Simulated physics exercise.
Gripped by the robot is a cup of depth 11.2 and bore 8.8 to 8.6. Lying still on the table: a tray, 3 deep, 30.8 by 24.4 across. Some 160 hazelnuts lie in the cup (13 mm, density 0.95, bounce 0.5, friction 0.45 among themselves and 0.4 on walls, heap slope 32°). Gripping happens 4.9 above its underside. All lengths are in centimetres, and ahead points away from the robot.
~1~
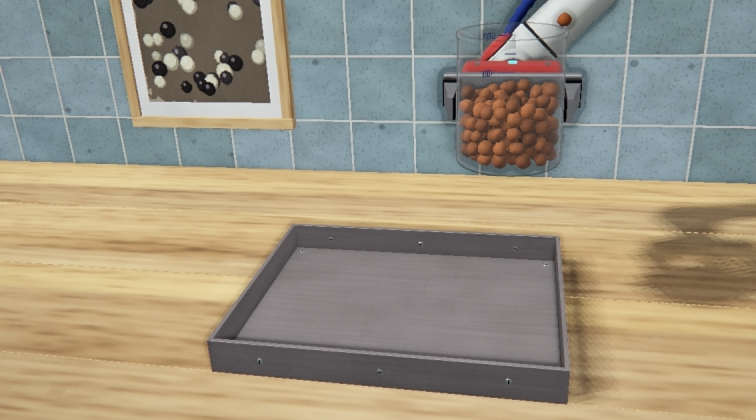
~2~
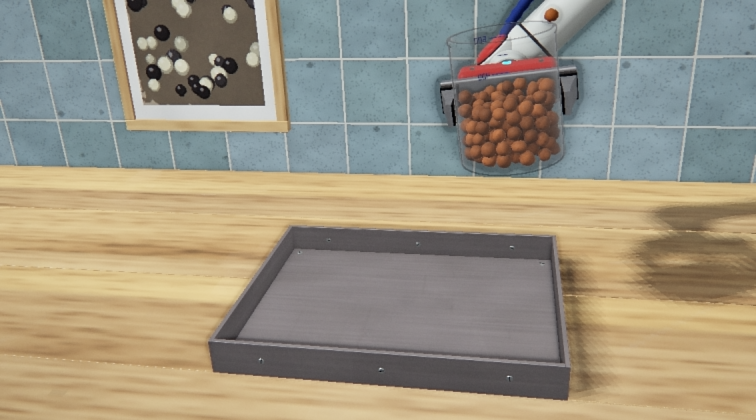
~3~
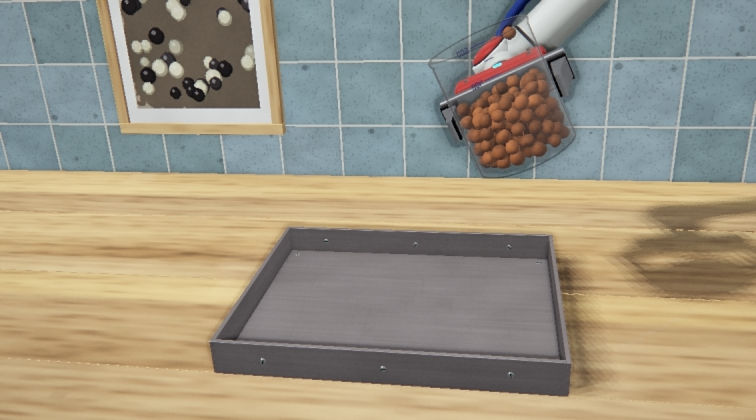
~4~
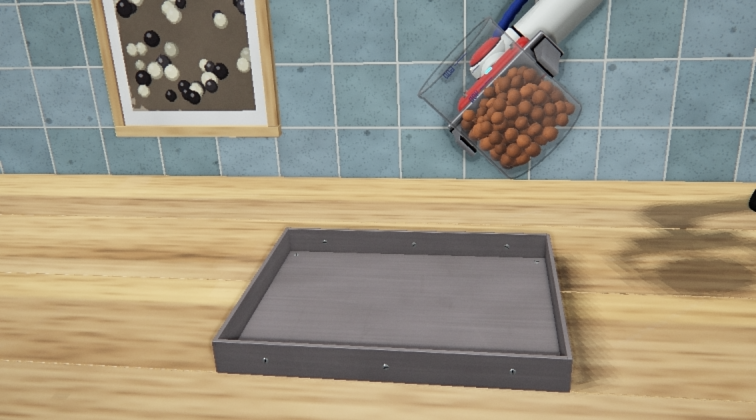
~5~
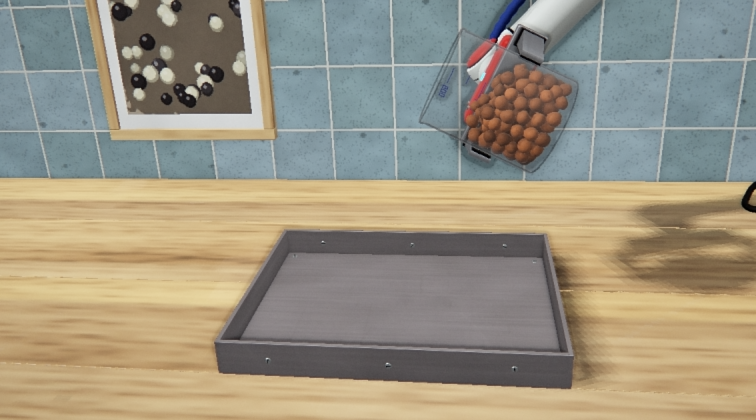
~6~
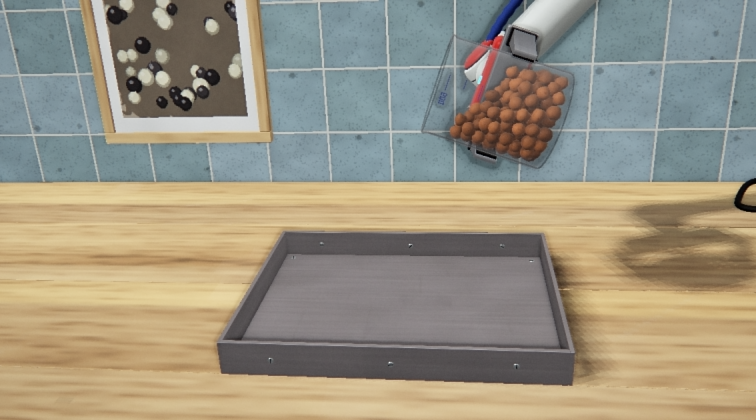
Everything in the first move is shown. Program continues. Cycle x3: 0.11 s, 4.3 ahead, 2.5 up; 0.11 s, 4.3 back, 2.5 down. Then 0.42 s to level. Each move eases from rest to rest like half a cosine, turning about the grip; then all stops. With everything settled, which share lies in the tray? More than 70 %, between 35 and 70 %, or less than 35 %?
Between 35 and 70 %.
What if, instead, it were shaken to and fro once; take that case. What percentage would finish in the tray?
Probably about 40 in a hundred.
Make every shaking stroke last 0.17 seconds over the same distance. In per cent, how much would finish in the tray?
In that case around 30 per cent.
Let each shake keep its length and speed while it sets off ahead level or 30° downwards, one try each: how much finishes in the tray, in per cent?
I'd say close to 45 percent for the first and close to 10 percent for the second.
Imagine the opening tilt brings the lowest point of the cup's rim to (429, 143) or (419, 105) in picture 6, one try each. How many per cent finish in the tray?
Some 85 and 25 per cent.
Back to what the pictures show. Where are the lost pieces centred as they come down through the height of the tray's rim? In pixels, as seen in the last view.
They come down centred close to (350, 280).
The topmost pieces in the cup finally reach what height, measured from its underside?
Around 4.0 centimetres above the underside.
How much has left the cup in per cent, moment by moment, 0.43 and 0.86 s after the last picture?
Readings in order: 45, 65.
Then, 0.43 s on, tilted 71° forward, highest piece 23 above the table; 86 in the cup, 55 in the tray, 21 in flight or on a rim.
Then, 0.86 s on, tilted 37° forward, highest piece 23 above the table; 100 in the tray, 55 in the cup, 6 on the table or floor, 1 in flight or on a rim.
Then, 1.28 s on, level, highest piece 21 above the table; 100 in the tray, 55 in the cup, 7 on the table or floor.
Then, 2.33 s on, level, highest piece 21 above the table; 100 in the tray, 55 in the cup, 7 on the table or floor.
In the end, 100 in the tray, 55 in the cup, 7 on the table or floor. That is 62 % in the tray.
